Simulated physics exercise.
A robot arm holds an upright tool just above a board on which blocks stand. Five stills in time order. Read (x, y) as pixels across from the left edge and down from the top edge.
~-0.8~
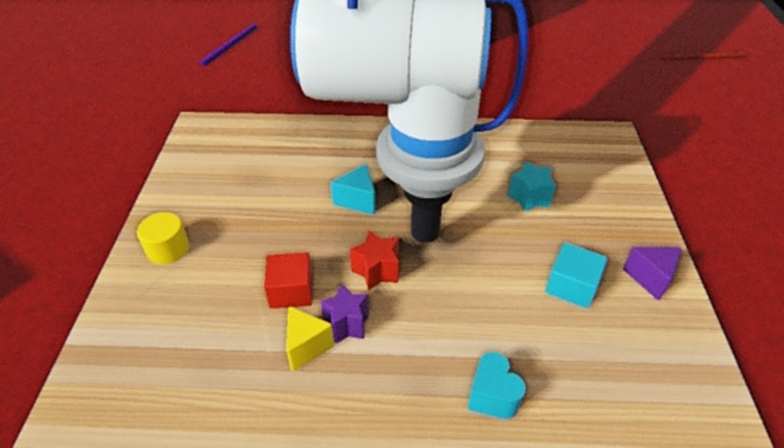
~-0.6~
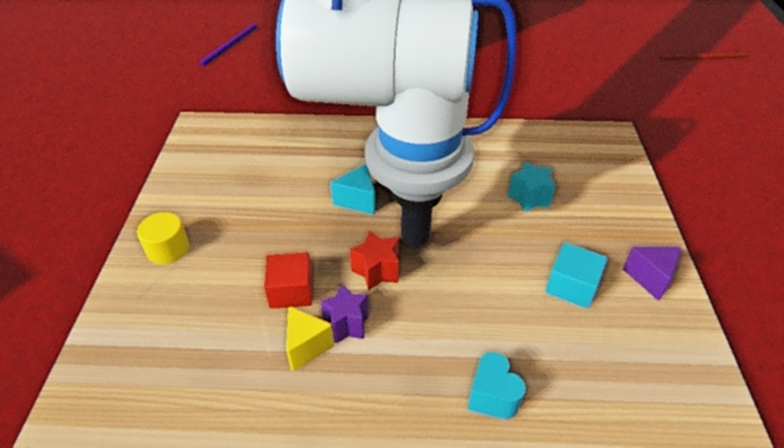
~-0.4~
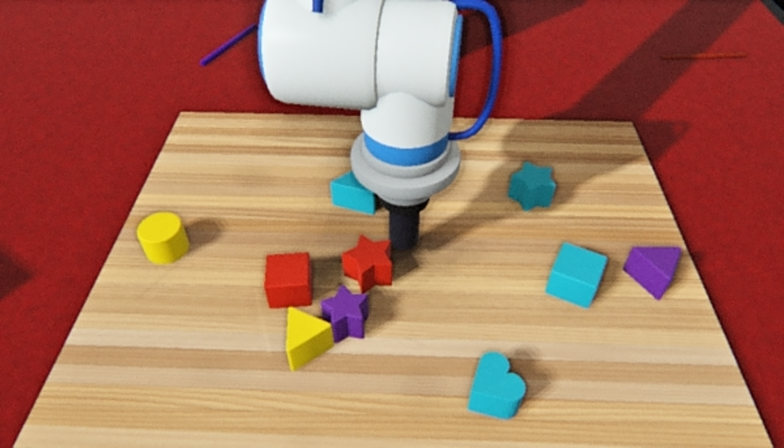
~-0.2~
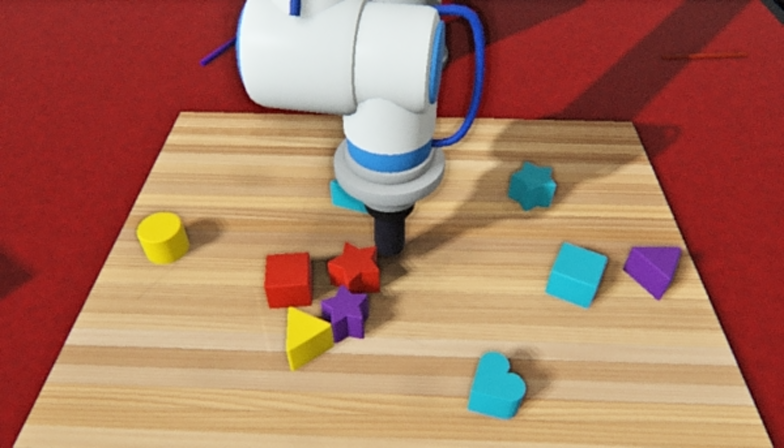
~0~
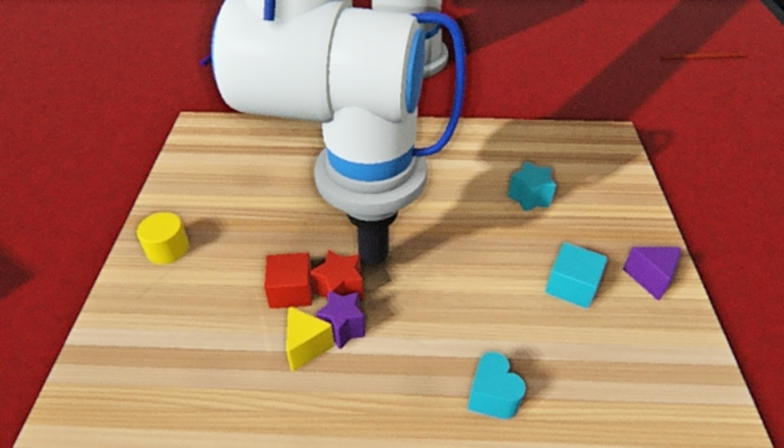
A robot arm above a wooden board of colored blocks moved left and slightly toward the viewer, its dark tool pushing the red star a short way until it sat beside the red square block.
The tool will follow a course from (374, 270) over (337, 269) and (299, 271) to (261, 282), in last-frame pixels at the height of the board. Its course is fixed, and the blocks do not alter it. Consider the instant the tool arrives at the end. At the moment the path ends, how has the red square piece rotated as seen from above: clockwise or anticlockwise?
Looking down, it rotates clockwise.
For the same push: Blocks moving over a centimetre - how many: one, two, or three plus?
I count two.
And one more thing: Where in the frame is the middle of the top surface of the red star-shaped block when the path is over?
The point I'd pick in the picture is (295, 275).
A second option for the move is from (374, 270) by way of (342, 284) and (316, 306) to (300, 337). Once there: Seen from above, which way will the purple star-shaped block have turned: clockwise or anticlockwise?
Overhead view: Anti-clockwise.
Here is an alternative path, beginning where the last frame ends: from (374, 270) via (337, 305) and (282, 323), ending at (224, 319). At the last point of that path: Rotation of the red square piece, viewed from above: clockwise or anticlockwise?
Looking down: Clockwise.
On the path given first. One third of the way, tool at (334, 253); red square piece at (261, 280), turned 20° clockwise; red star-shaped block at (314, 274), turned 40° anticlockwise; purple star-shaped block at (340, 310), turned 10° anticlockwise.
Two thirds of the way, tool at (294, 256); red square piece at (246, 291), turned 45° clockwise; red star-shaped block at (301, 274), turned 100° anticlockwise; purple star-shaped block at (340, 310), turned 10° anticlockwise.
At the end, tool at (257, 266); red square piece at (243, 295), turned 45° clockwise; yellow triangle still; red star-shaped block at (297, 275), turned 120° anticlockwise; purple star-shaped block at (340, 310), turned 10° anticlockwise.
